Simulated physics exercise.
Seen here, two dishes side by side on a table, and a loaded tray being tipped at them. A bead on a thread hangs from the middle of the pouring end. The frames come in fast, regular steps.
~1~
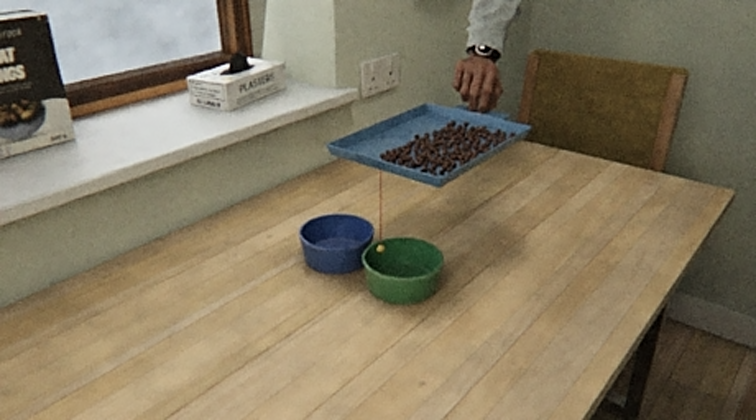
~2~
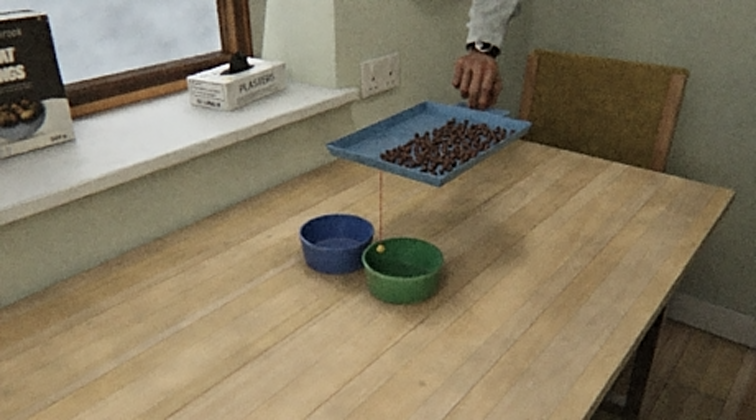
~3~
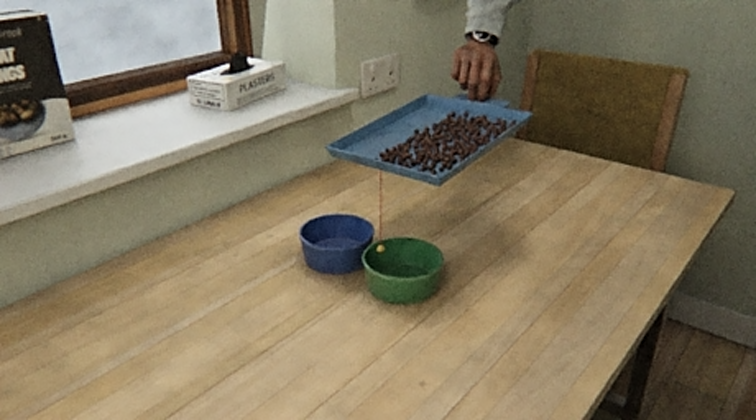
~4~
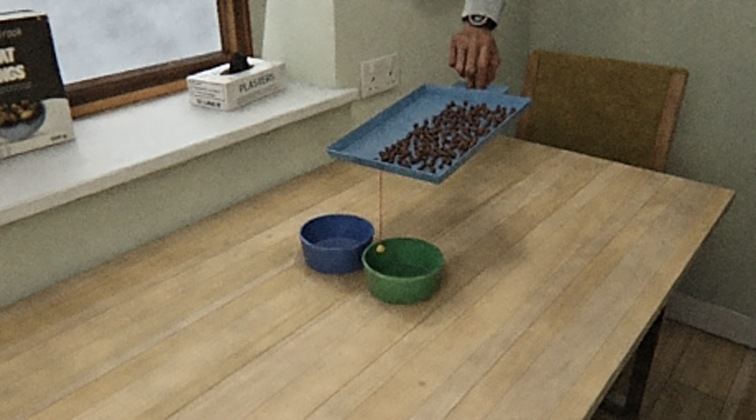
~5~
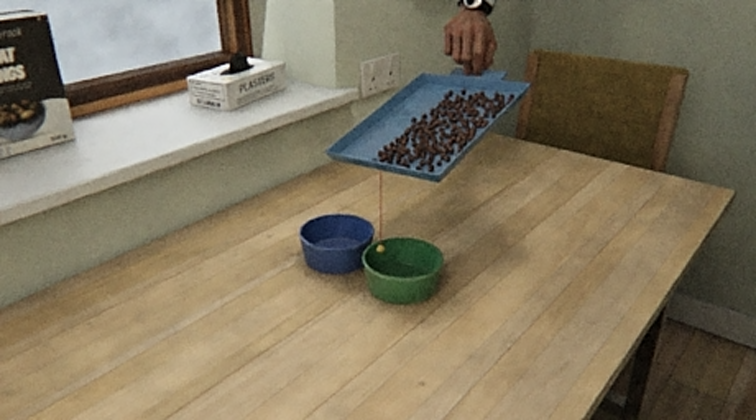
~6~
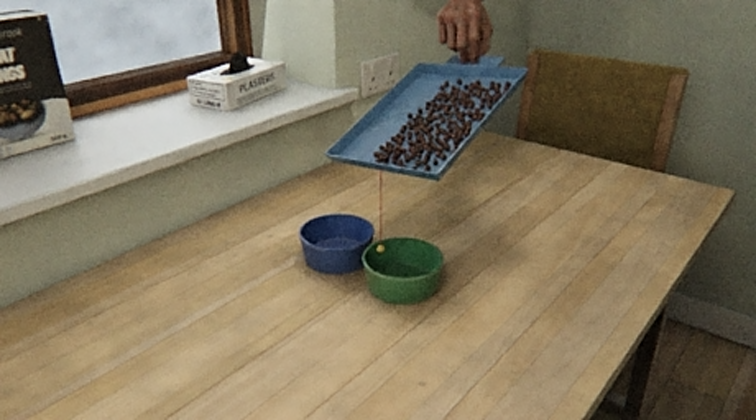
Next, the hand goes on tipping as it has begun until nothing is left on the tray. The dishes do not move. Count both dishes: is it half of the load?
The two hold under half of the load.
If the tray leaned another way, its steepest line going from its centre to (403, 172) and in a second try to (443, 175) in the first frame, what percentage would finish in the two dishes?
Roughly 0 per cent, and 20 per cent.
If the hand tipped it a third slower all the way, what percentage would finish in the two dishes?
About 40 per cent.
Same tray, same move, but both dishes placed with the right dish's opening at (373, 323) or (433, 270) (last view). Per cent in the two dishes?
Roughly 10 per cent, and 40 per cent.
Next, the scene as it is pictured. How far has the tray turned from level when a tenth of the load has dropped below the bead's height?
Near 70 degrees.
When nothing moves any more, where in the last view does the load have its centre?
Roughly at (321, 278).
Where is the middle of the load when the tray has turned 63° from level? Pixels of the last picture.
At about (357, 163).
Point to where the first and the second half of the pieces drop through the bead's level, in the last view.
The first part at (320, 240); the rest at (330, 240).
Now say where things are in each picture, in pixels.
In the first picture, corners of the pouring end at (332, 144) and (440, 176), level; middle of the load at (444, 148), allspice berries; left dish at (312, 256); right dish at (379, 285); bead on its thread at (381, 249).
In the second picture, corners of the pouring end at (331, 144) and (440, 176), level; middle of the load at (444, 146).
In the third picture, corners of the pouring end at (331, 146) and (439, 175), tipped barely, lowest at the left corner; middle of the load at (444, 142).
In the fourth picture, corners of the pouring end at (330, 148) and (438, 173), tipped a little, lowest at the left corner; middle of the load at (443, 136).
In the fifth picture, corners of the pouring end at (330, 150) and (437, 172), tipped clearly, lowest at the left corner; middle of the load at (441, 130).
In the sixth picture, corners of the pouring end at (330, 152) and (436, 171), tipped clearly, lowest at the left corner; middle of the load at (437, 125), about half on the move; left dish at (312, 256); right dish at (379, 285).
Soon after the last picture, tray tipped steeply; most on the tray; about a quarter in the air.
A little later, tray tipped past a quarter turn; a stray few on the tray; a stray few in the right dish; about a quarter in the left dish; about half outside both; about a quarter in the air.
Later still, tray tipped past a quarter turn; a stray few in the right dish; about a third in the left dish; about two thirds outside both.
At rest, tray tipped past a quarter turn; a stray few in the right dish; about a third in the left dish; about two thirds outside both.
